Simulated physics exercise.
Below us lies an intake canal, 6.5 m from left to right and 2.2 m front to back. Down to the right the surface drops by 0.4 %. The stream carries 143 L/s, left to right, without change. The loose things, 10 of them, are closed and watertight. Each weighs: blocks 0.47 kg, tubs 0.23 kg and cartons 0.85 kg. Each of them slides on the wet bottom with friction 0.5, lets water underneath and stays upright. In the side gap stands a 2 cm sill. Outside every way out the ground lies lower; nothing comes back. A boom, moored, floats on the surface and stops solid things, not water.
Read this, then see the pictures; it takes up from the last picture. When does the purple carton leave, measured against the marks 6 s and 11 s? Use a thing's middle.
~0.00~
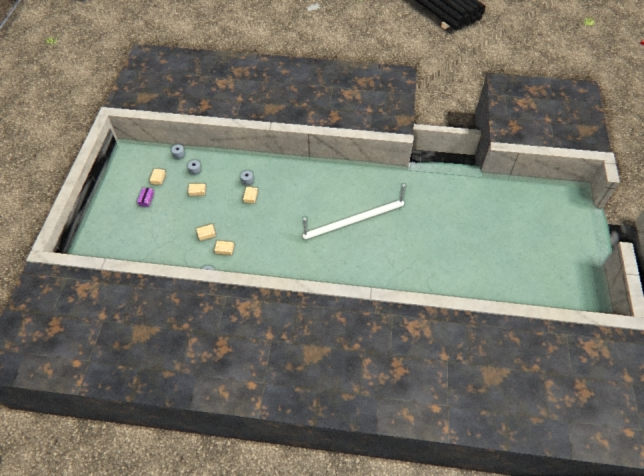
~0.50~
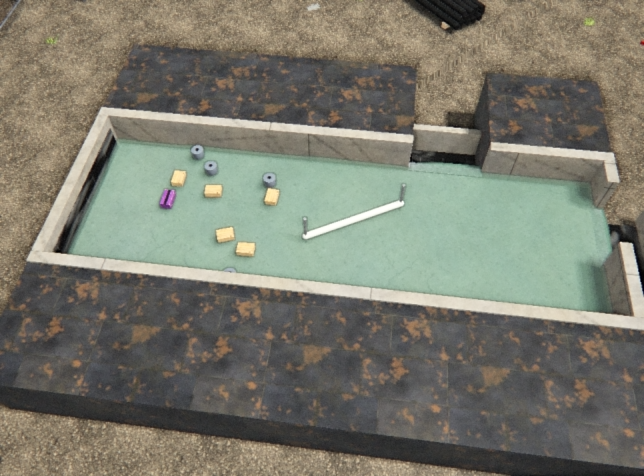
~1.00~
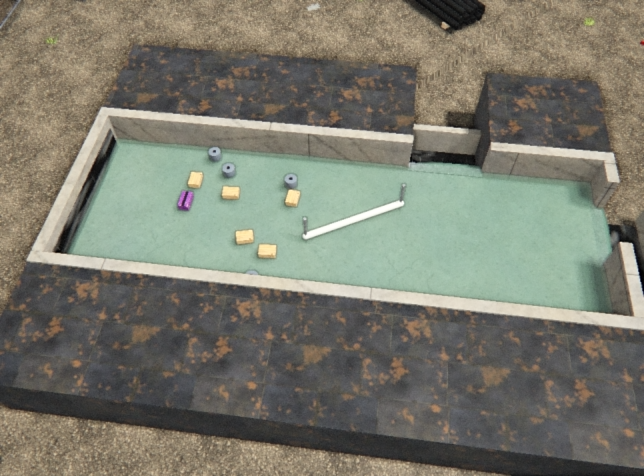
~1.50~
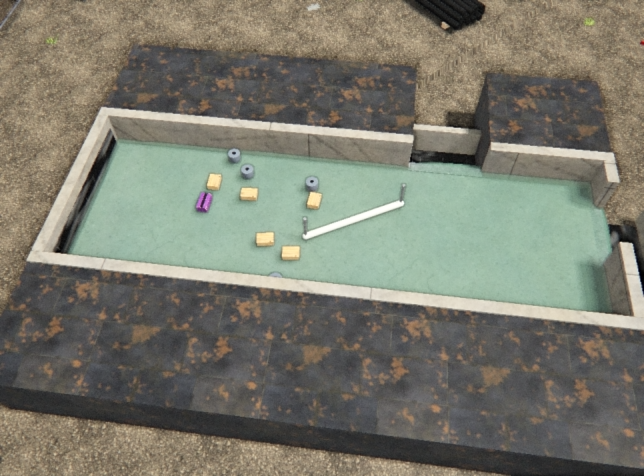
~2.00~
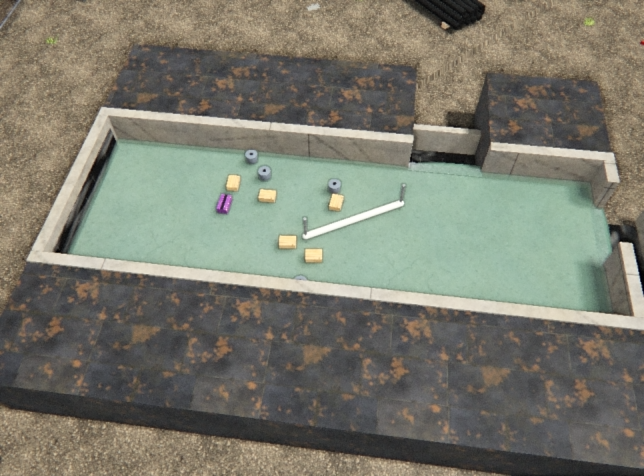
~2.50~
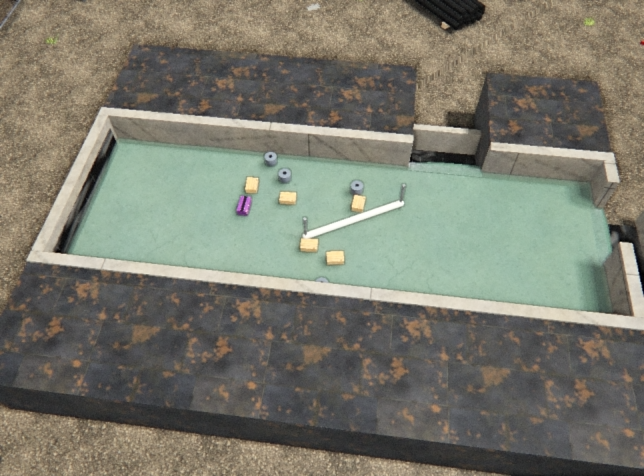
It will be washed out once the earlier limit passes, yet by the later one.
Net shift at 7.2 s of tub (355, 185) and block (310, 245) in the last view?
Taking them in order, the first is gone out and the second is 350 cm.
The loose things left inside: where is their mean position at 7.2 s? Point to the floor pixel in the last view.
(468, 239).
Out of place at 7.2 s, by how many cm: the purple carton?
Shift: About 350 cm.
After 3.5 s the purple carton is near (287, 208), 1.9 m from its start, afloat; 0 of 10 are out; 10 afloat.
After 7.2 s the purple carton is near (424, 185), 3.6 m from its start, afloat; 5 of 10 are out; 5 afloat.
After 12.0 s the purple carton has gone out (at 8.2 s); 9 of 10 are out; 1 afloat.
After 16.0 s the purple carton has gone out (at 8.2 s); 10 of 10 are out; 0 afloat.
